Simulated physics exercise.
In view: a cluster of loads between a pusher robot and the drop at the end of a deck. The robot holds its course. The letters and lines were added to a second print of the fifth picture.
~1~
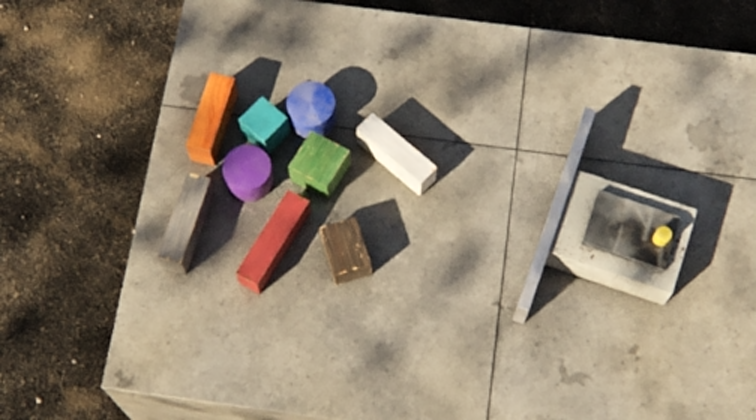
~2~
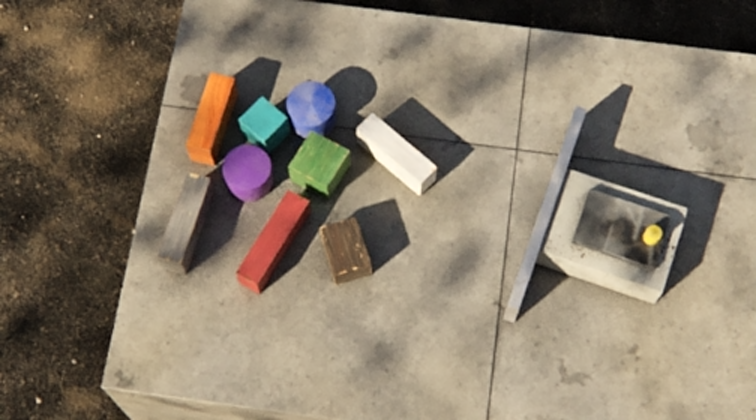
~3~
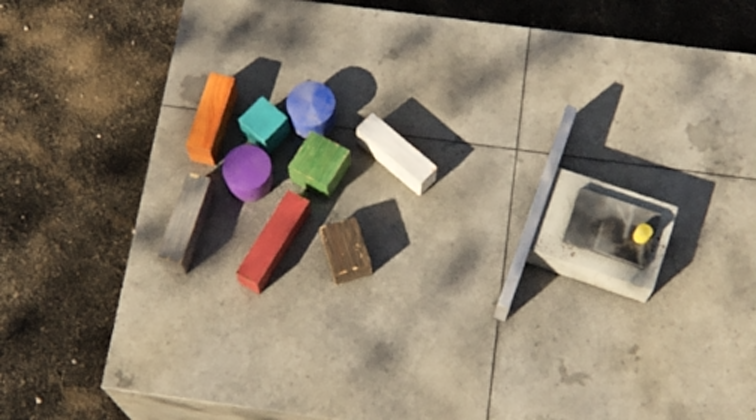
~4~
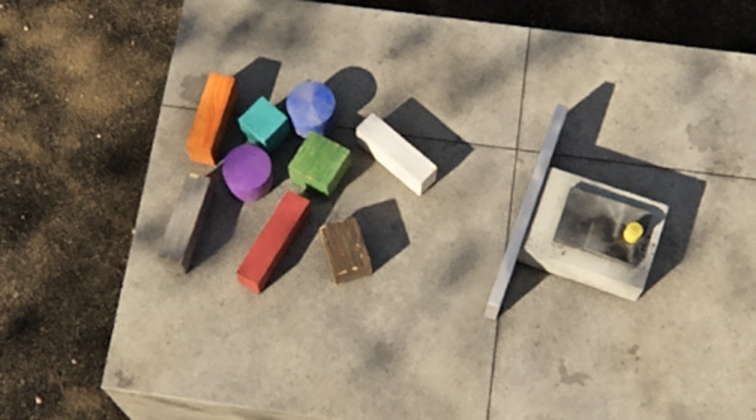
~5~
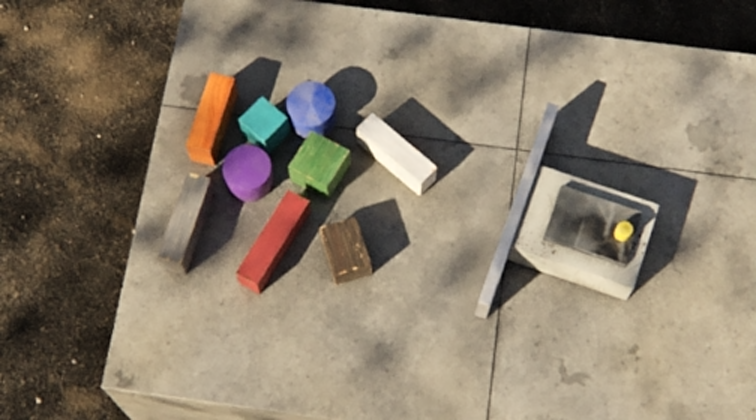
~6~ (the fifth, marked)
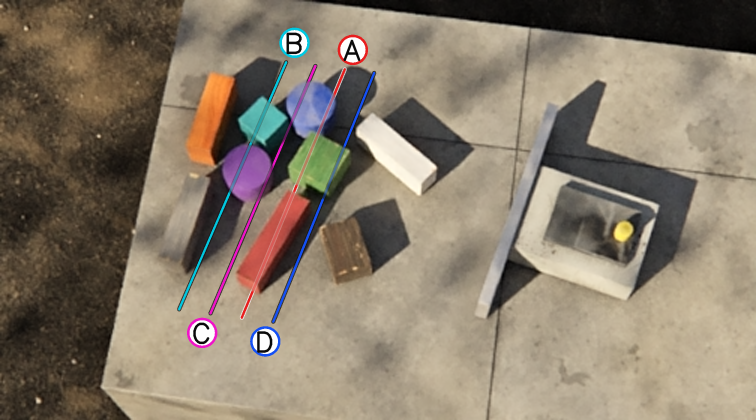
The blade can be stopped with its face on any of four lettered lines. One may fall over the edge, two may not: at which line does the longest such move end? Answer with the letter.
As far as mark B.
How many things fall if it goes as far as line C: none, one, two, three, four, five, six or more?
The count is none.
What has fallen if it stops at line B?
It is the grey bar.
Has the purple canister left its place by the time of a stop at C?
By then, yes.
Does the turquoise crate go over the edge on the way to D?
No.
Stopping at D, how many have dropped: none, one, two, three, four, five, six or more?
By then, none.
On the marked copy, A at (295, 189); B at (234, 182); C at (265, 186); D at (325, 193).
Following B. Soon after the start, robot (482, 210); white bar (382, 149); grey bar (187, 223).
Later, robot (376, 196); purple canister (229, 168); red bar (234, 235).
In the end, robot (298, 186); grey bar over the edge; purple canister (155, 158); one fallen.
As for the rest, A is within the limit but short; C is within the limit but short; D is within the limit but short.
